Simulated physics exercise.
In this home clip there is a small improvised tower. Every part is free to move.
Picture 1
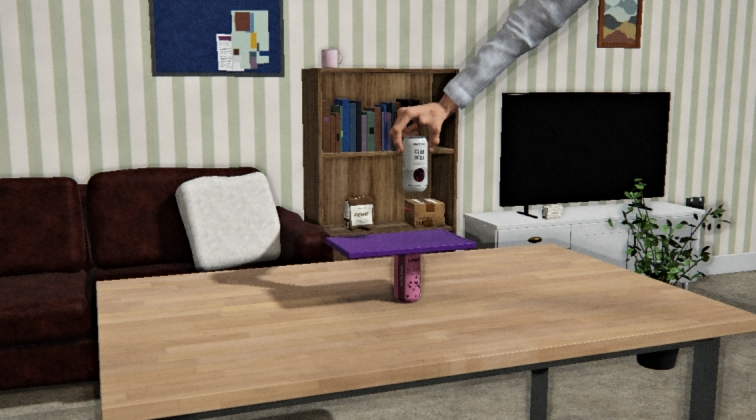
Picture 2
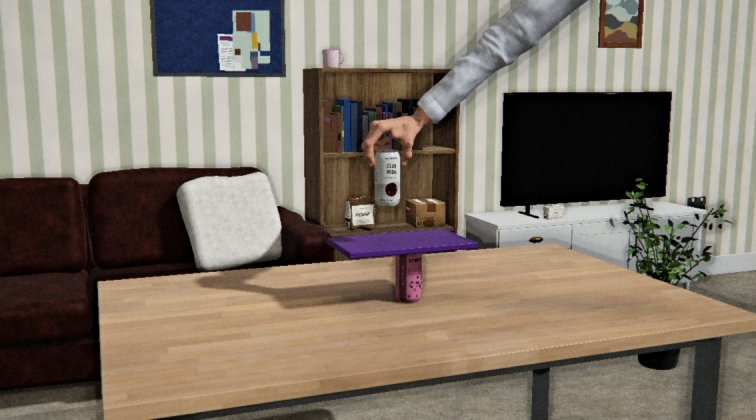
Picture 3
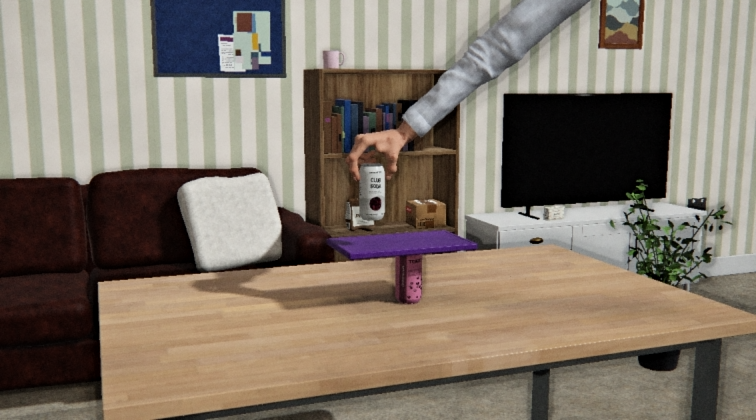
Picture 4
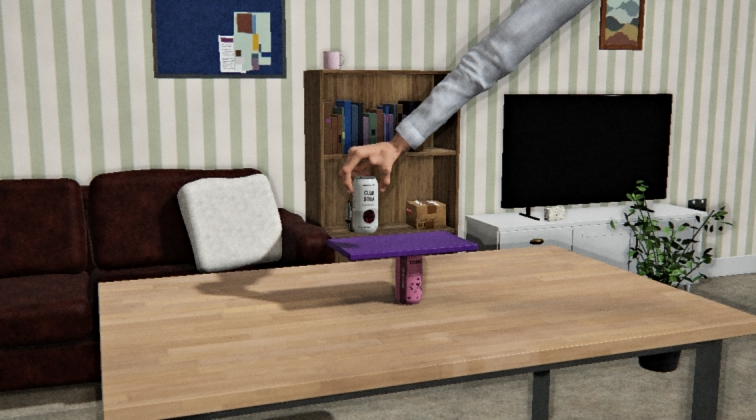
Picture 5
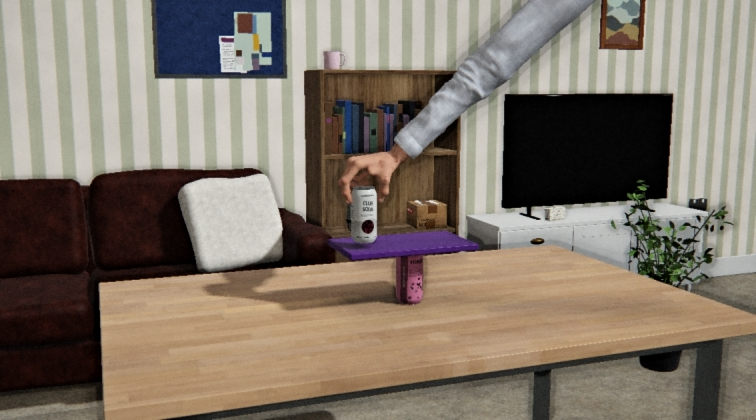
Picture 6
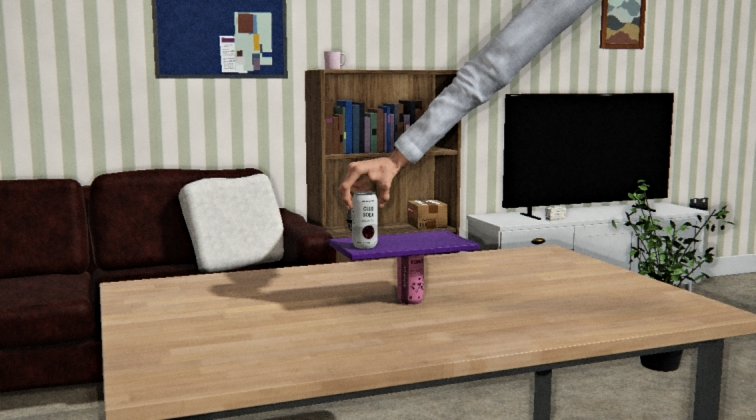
To begin with, a hand holds a white can above a purple lid balanced on a pink can-like object on a wooden table. The hand carries the can left while lowering it, then sets it down near the lid's left end, fingers still gripping its top.
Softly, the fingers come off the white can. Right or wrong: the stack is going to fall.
Right, it falls.
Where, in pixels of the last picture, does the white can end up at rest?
End spot: Near (314, 296).
Then, 0.40 s after the last picture, white can now fallen; purple lid tipped 51° from how it was.
Then, 0.50 s after the last picture, purple lid tipped 66° from how it was.
Then, 0.80 s after the last picture, purple lid tipped 52° from how it was.
At rest, fallen, white can; tipped over in the stack, purple lid; pink can in place. Seen from the same camera at the end, white can near (314, 295). The stack loses its balance.
